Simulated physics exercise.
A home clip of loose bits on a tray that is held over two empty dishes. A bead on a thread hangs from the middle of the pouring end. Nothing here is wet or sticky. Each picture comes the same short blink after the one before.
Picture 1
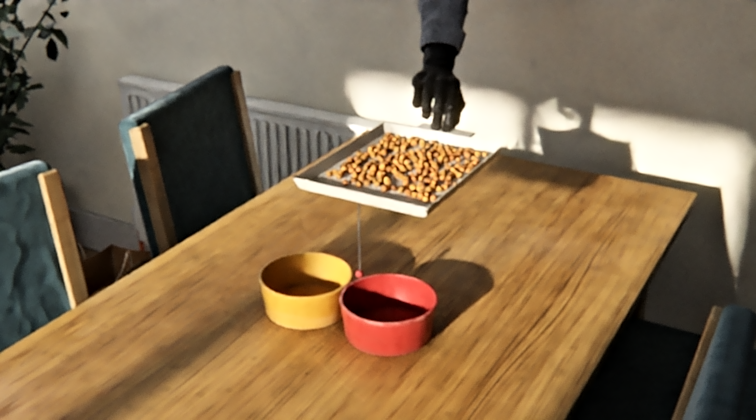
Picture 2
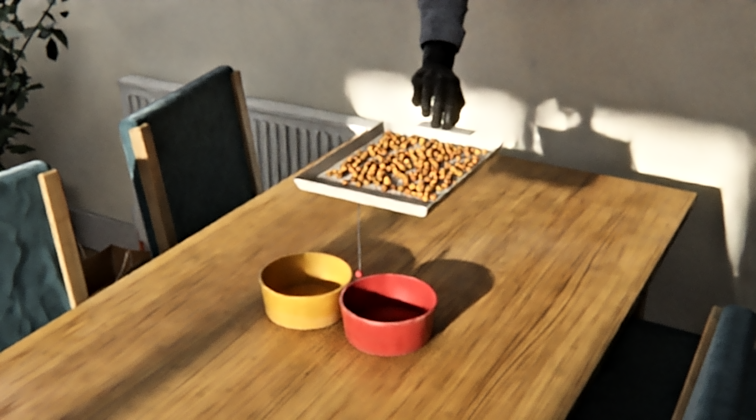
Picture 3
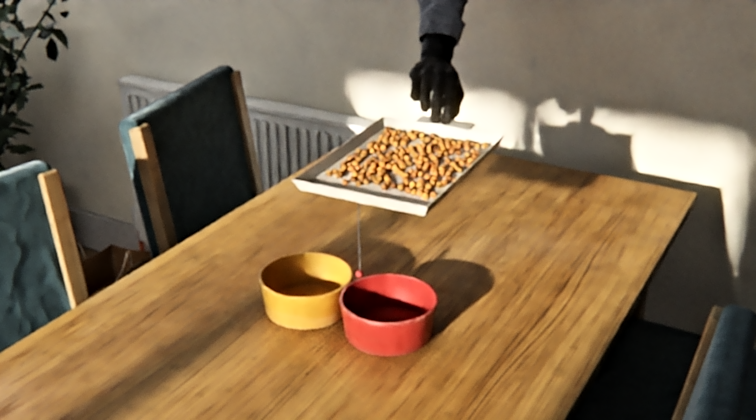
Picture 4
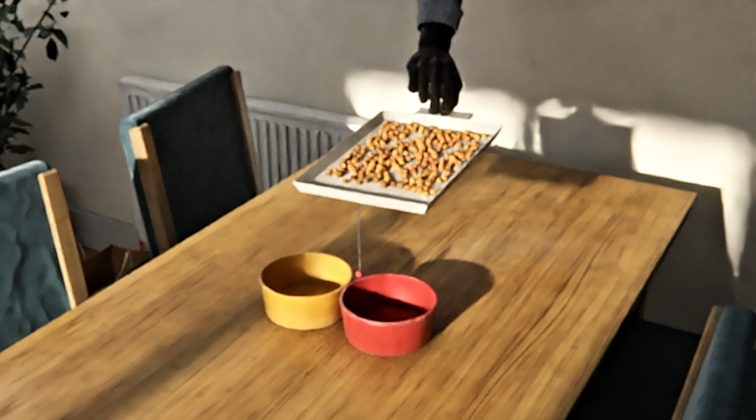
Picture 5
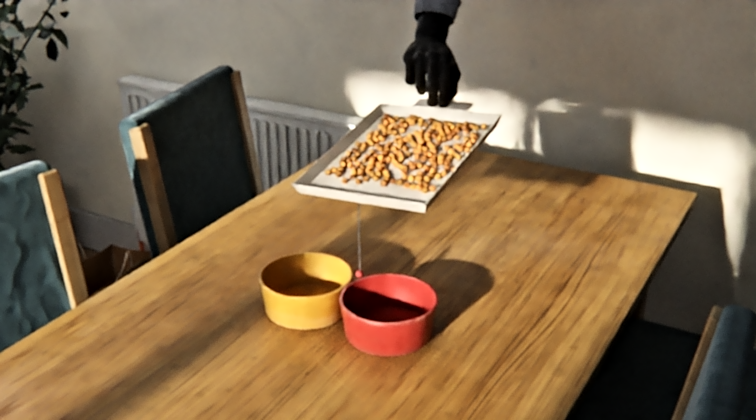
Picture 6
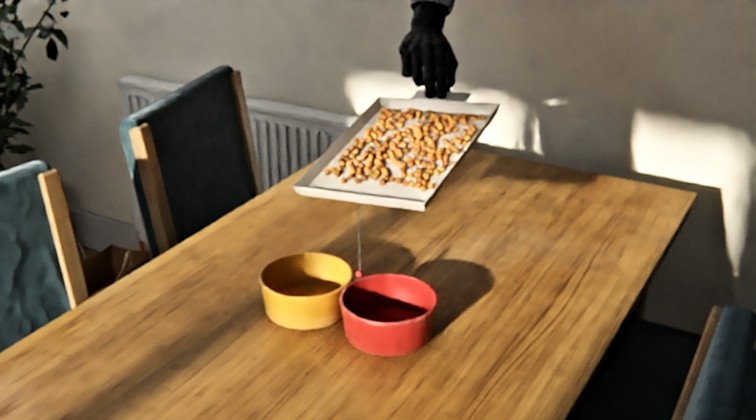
A dark-gloved hand gradually raises the back of a tray of chickpeas above two dishes.
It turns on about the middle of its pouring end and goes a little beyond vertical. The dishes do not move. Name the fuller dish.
Fuller: The left-hand dish.
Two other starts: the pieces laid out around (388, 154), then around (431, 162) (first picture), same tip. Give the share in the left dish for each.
First some 100, then 90 per cent.
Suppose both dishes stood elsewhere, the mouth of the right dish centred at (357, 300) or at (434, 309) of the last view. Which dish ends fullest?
One: Left. Two: The left-hand dish.
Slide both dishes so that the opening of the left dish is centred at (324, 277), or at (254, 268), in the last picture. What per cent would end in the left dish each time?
Near 80 % and 40 %.
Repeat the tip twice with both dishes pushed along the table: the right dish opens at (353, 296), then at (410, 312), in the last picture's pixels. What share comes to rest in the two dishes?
Roughly 100 per cent, and 70 per cent.
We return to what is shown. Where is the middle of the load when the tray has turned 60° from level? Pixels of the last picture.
Close to (324, 187).
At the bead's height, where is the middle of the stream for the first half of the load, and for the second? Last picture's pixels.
First near (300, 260), later near (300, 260).
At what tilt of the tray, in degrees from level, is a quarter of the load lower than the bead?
At some 75 degrees.
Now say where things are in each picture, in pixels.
The first picture shows corners of the pouring end at (299, 177) and (425, 206), level; middle of the load at (407, 163), roasted chickpeas; left dish at (281, 308); right dish at (365, 334); bead on its thread at (360, 274).
The second picture shows corners of the pouring end at (299, 177) and (425, 205), level; middle of the load at (407, 162).
The third picture shows corners of the pouring end at (299, 179) and (424, 204), tipped barely, lowest at the left corner; middle of the load at (407, 158).
The fourth picture shows corners of the pouring end at (299, 181) and (424, 203), tipped a little, lowest at the left corner; middle of the load at (407, 154).
The fifth picture shows corners of the pouring end at (298, 183) and (423, 201), tipped a little, lowest at the left corner; middle of the load at (406, 149).
The sixth picture shows corners of the pouring end at (298, 185) and (422, 200), tipped a little, lowest at the left corner; middle of the load at (404, 144); left dish at (281, 308); right dish at (365, 334).
Soon after the last picture, tray tipped steeply; most on the tray; a small part in the left dish; a small part in the air.
A little later, tray tipped past a quarter turn; nearly all in the left dish; a stray few outside both; a stray few in the air.
Later still, tray tipped past a quarter turn; nearly all in the left dish; a stray few outside both.
At rest, tray tipped past a quarter turn; none in the right dish; nearly all in the left dish; a stray few outside both.
